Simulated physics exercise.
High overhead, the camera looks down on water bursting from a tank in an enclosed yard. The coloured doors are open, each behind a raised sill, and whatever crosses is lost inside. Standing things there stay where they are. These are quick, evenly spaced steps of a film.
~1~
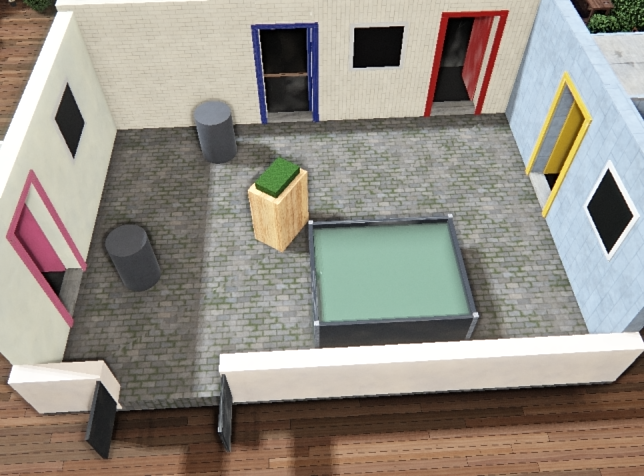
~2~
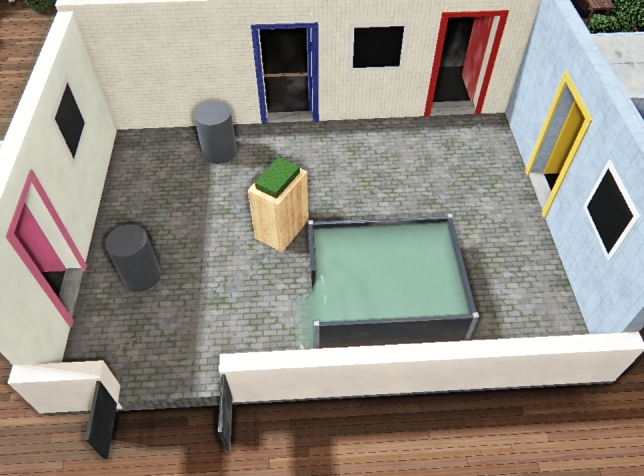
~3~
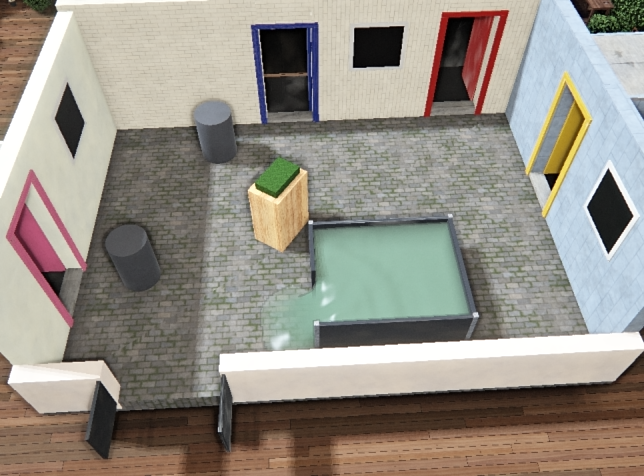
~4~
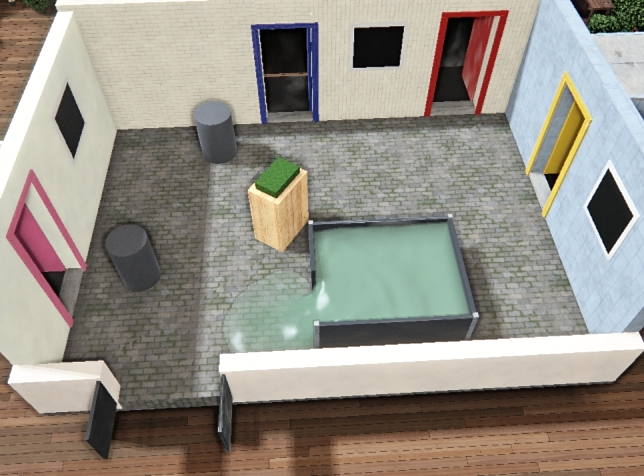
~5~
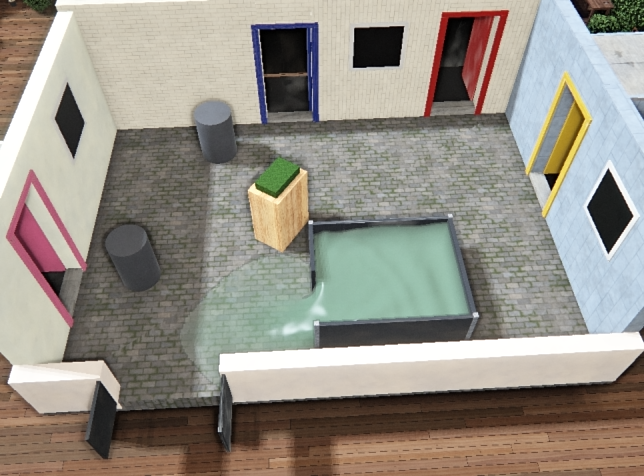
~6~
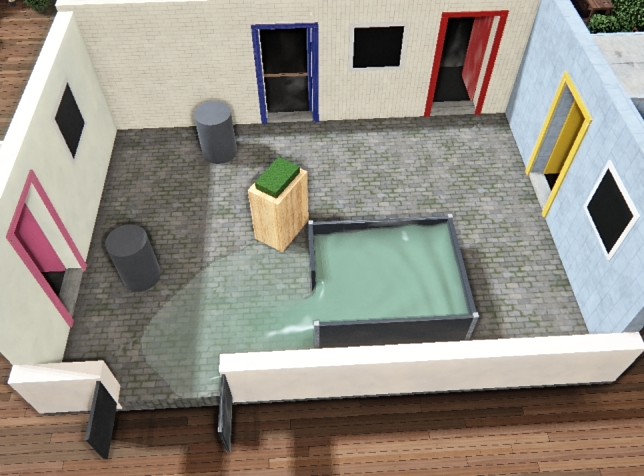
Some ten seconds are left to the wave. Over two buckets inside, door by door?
Door by door: The pink door over; the red door not over; the yellow door not over; the blue door not over.
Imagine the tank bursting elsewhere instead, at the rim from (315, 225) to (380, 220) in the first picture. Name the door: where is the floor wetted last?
I'd go with the pink one.
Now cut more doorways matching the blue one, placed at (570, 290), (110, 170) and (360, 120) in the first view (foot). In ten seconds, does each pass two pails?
Falls short; exceeds the limit; falls short.
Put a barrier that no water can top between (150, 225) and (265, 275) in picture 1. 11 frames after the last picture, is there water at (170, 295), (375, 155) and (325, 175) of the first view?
In turn: Covered, dry, free of water.
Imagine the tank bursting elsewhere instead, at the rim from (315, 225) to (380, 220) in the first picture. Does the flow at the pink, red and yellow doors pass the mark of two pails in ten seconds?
Taking each in turn, the pink falls below the limit, the red falls below the limit, the yellow falls below the limit.
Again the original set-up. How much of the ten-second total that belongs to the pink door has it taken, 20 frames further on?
I make it 65 per cent.
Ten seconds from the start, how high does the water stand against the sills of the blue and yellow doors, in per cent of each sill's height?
Depth ratios, approx.: 40 and 0 percent.
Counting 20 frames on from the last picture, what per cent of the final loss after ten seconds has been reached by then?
It should be close to 40 percent by then.
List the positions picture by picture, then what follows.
Still water in the water tank at (388, 270), in the first frame.
The front is at (303, 298), out from the gap at (317, 315), in the second frame.
Water pours out at (317, 316) and has run to (268, 310), in the third frame.
Water pours out at (317, 316) and has run to (232, 315), in the fourth frame.
Water pours out at (317, 316) and has run to (186, 339), in the fifth frame.
The front is at (148, 348), out from the gap at (317, 316), in the sixth frame.
A moment on, water covers 25 % of the floor; the pink door wet at the sill, nothing in, the red door not reached, the yellow door not reached, the blue door not reached.
Next, water covers 30 % of the floor; the pink door over two buckets in, the red door not reached, the yellow door not reached, the blue door not reached.
Then, water covers 35 % of the floor; the pink door far over two buckets in, the red door not reached, the yellow door not reached, the blue door not reached.
Later, water covers 50 % of the floor; the pink door far over two buckets in, the red door not reached, the yellow door not reached, the blue door wet at the sill, nothing in.
In the end, water covers 75 % of the floor; the pink door far over two buckets in, the red door not reached, the yellow door not reached, the blue door wet at the sill, nothing in.
